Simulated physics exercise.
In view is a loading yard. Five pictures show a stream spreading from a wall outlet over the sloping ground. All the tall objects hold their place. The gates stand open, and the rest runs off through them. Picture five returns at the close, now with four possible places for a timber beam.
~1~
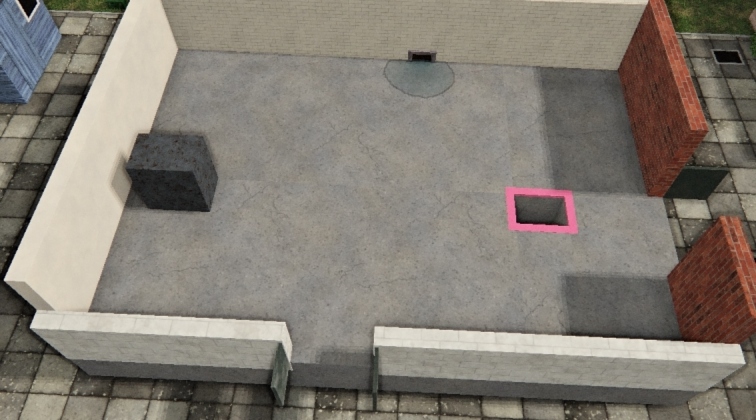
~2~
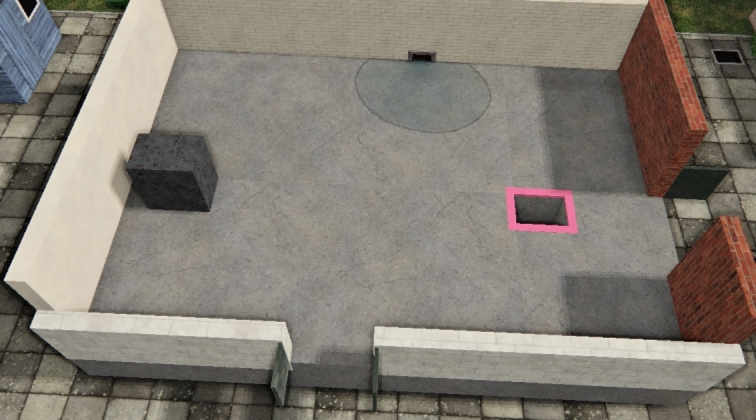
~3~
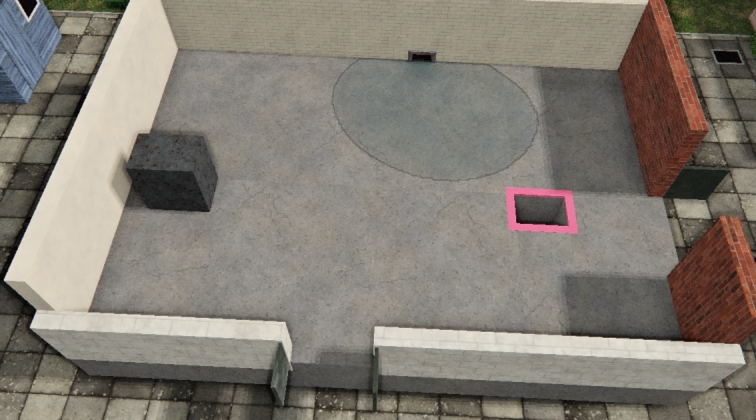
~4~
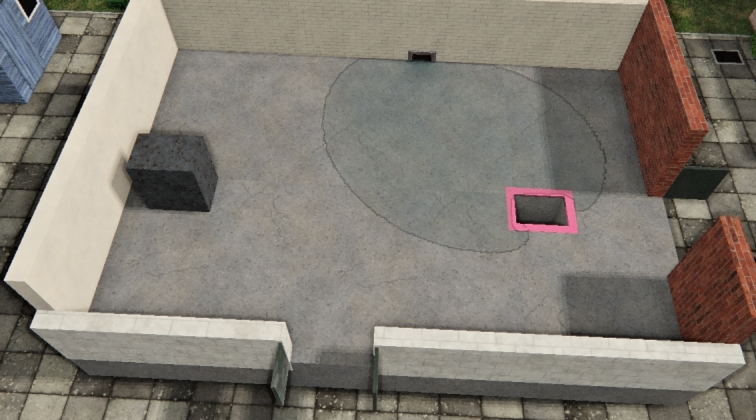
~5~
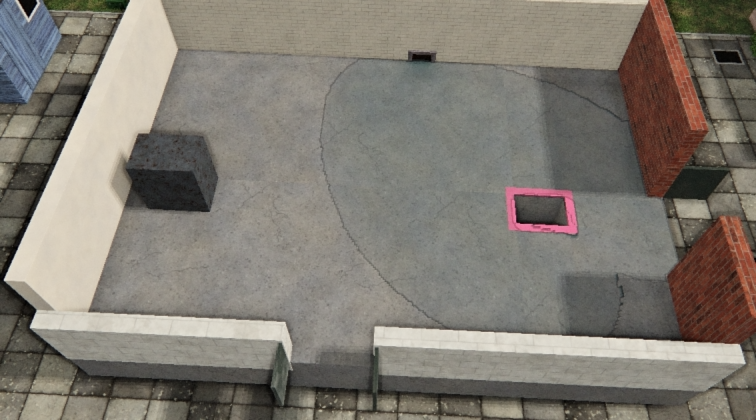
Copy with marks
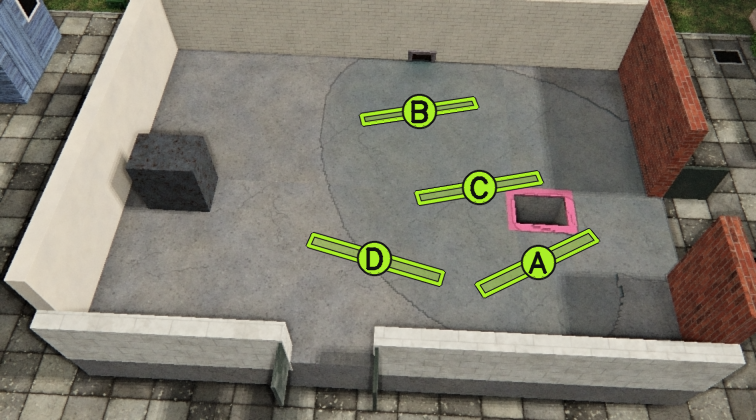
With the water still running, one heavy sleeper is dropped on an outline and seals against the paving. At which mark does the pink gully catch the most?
Take A.
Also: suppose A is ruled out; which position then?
D.
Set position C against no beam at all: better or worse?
It is worse.
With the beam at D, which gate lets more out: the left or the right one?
More leaves on the right.
In lime, A from (480, 290) to (593, 235); B from (362, 119) to (474, 102); C from (418, 198) to (539, 177); D from (310, 239) to (441, 278).
With A, about 44 % of the stream goes into the pink gully, about 51 % out by the gates.
With B, about 17 % of the stream goes into the pink gully, about 79 % out by the gates.
With C, about 15 % of the stream goes into the pink gully, about 81 % out by the gates.
With D, about 31 % of the stream goes into the pink gully, about 67 % out by the gates.
